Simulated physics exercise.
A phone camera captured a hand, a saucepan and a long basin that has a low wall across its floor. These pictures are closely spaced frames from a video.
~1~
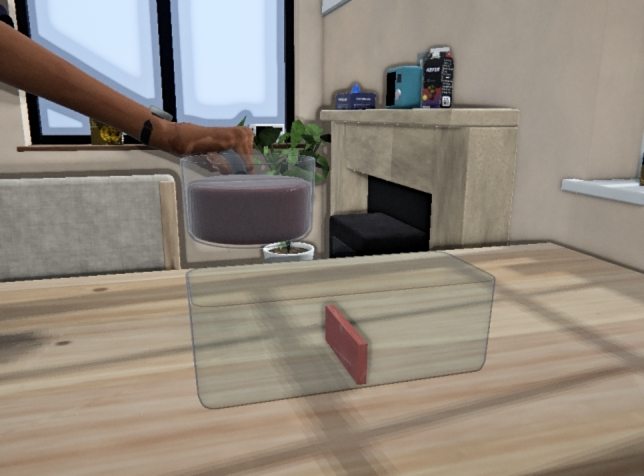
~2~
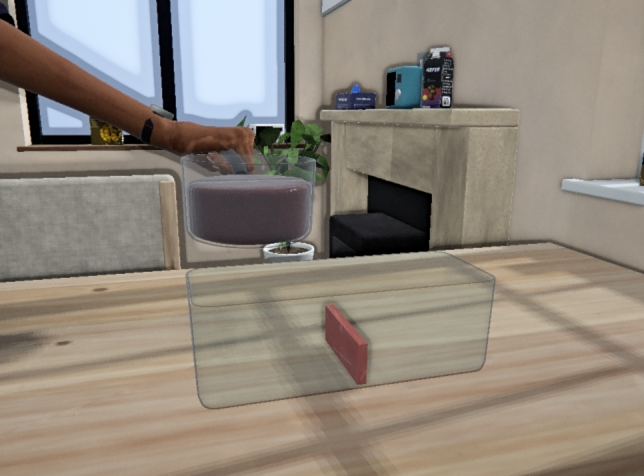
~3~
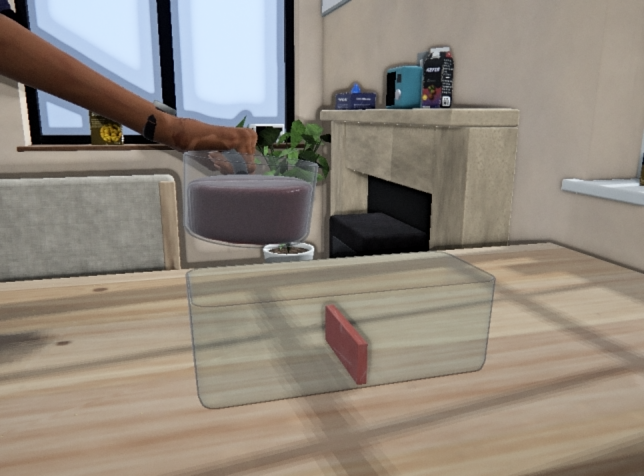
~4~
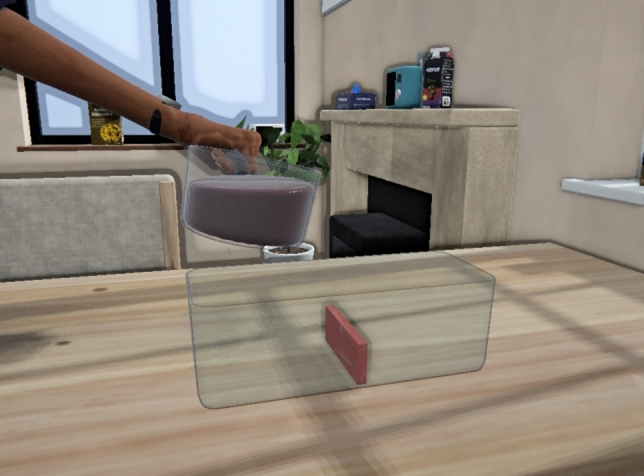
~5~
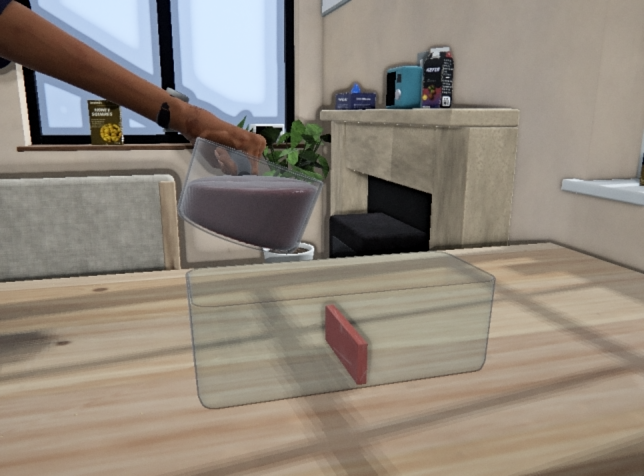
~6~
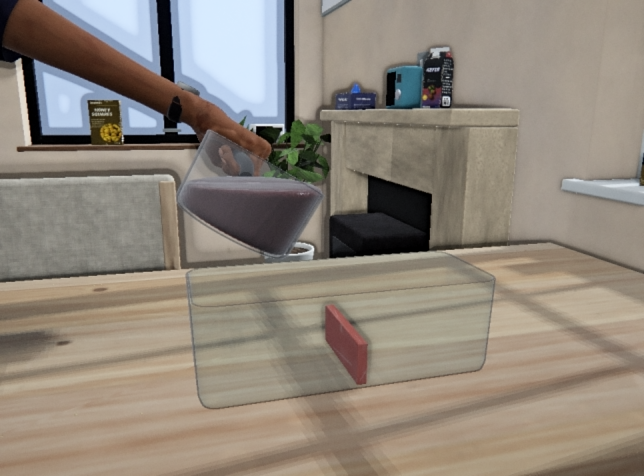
At first, a hand holds a clear container of dark purplish liquid level above a long, see-through basin with a low red wall across its floor, on a wooden table. The hand then tilts the container gradually to the right, its right side dipping lower while the liquid's surface stays nearly level.
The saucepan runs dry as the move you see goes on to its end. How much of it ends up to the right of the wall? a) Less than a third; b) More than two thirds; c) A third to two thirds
(c) A third to two thirds.
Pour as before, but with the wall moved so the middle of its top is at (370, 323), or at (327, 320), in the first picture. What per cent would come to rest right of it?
I'd expect near 15 percent the first time and near 80 percent the next.
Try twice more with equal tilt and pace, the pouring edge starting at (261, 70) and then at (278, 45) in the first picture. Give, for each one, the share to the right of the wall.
First try: Near 20 percent; second try: Near 50 percent.
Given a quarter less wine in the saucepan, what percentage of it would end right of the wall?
Estimated share: Around 40 %.
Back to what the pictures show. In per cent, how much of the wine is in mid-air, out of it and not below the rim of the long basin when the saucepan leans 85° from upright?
30 in a hundred.
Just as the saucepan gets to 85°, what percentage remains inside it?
Near 45 in a hundred still remains.
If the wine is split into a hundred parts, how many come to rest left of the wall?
Close to 45 per cent.
A moment on, the saucepan is tipped on its side and 45 per cent is still to pour, 4 is left of the wall and 24 right of it.
Next, the saucepan is tipped right over and 12 per cent is still to pour, 28 is left of the wall and 55 right of it.
Then the saucepan is tipped right over and 2 per cent is still to pour, 40 is left of the wall and 56 right of it.
Later the saucepan is tipped right over and 0 per cent is still to pour, 43 is left of the wall and 56 right of it.
Finally, 43 per cent lies left of the wall, 56 right of it and 1 outside.
